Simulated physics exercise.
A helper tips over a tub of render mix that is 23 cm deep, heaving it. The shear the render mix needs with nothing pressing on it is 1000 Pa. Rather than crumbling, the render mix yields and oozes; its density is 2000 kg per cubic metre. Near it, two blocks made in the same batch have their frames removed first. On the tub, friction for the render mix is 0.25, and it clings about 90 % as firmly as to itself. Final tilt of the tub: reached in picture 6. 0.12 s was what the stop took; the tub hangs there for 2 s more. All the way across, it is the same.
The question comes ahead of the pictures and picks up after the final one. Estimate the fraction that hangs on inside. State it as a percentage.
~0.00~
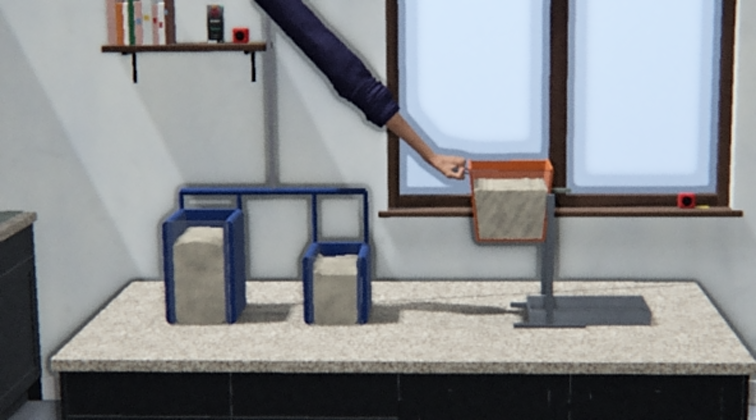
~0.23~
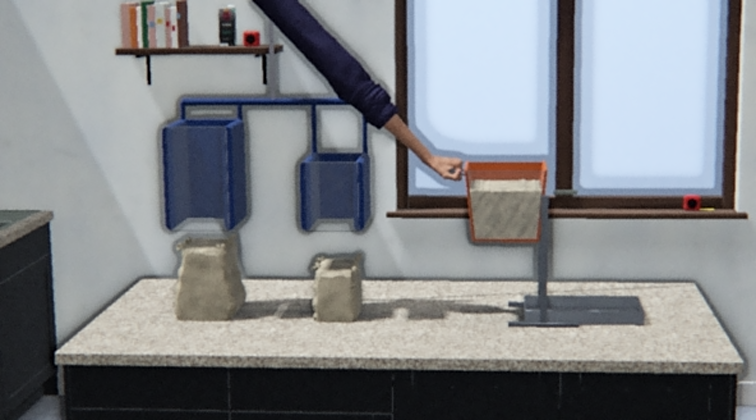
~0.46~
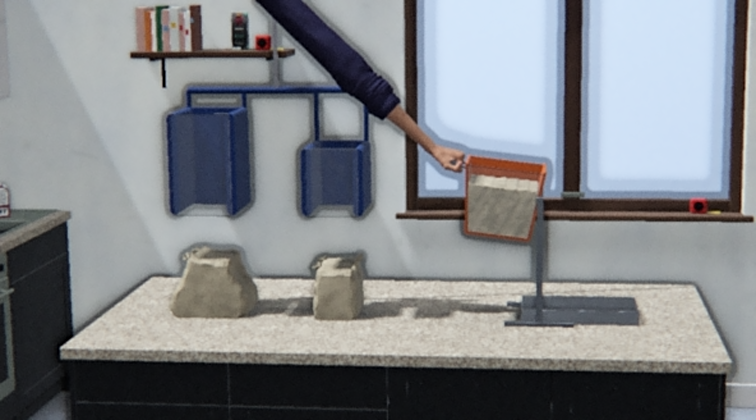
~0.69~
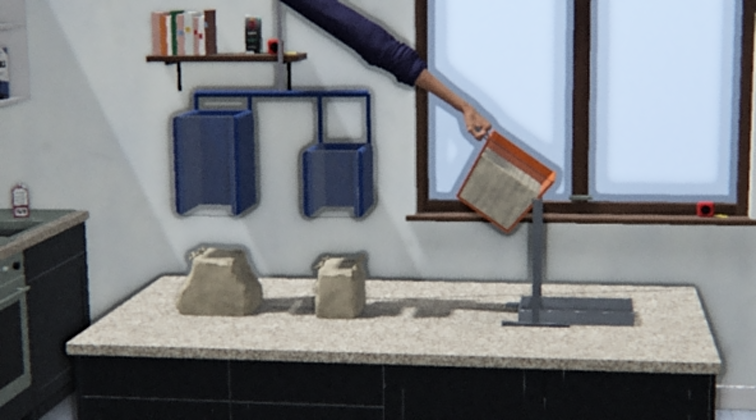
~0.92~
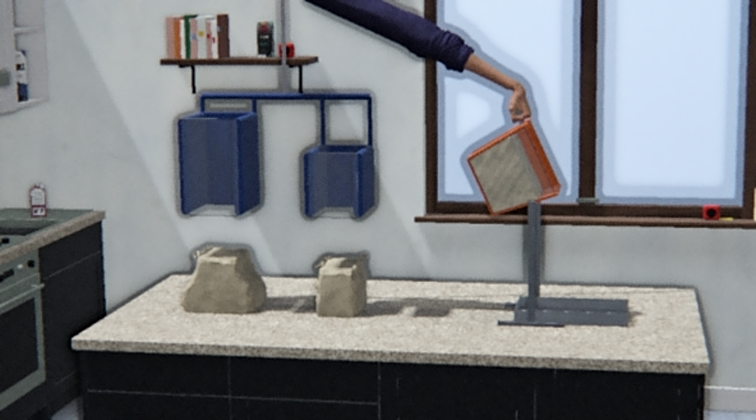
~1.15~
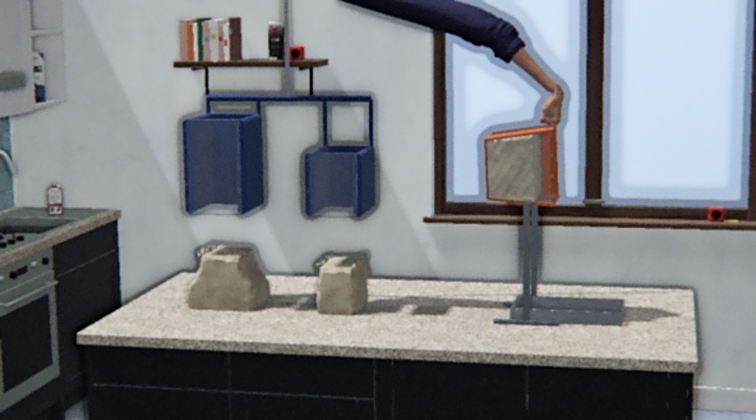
I would say roughly 100 per cent.
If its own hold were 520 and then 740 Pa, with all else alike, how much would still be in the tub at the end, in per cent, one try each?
The two runs give near 60 % and near 65 % respectively.
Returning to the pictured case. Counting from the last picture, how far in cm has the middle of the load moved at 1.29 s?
It has moved around 0 centimetres.
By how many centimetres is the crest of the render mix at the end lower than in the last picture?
About 0 cm.
After 1.29 s, the tub is at 88 degrees and holds 100 %.
After 1.46 s, the tub is at 88 degrees and holds 100 %.
After 1.63 s, the tub is at 88 degrees and holds 100 %.
After 1.80 s, the tub is at 88 degrees and holds 100 %.
After 3.15 s, the tub is at 88 degrees and holds 100 %.
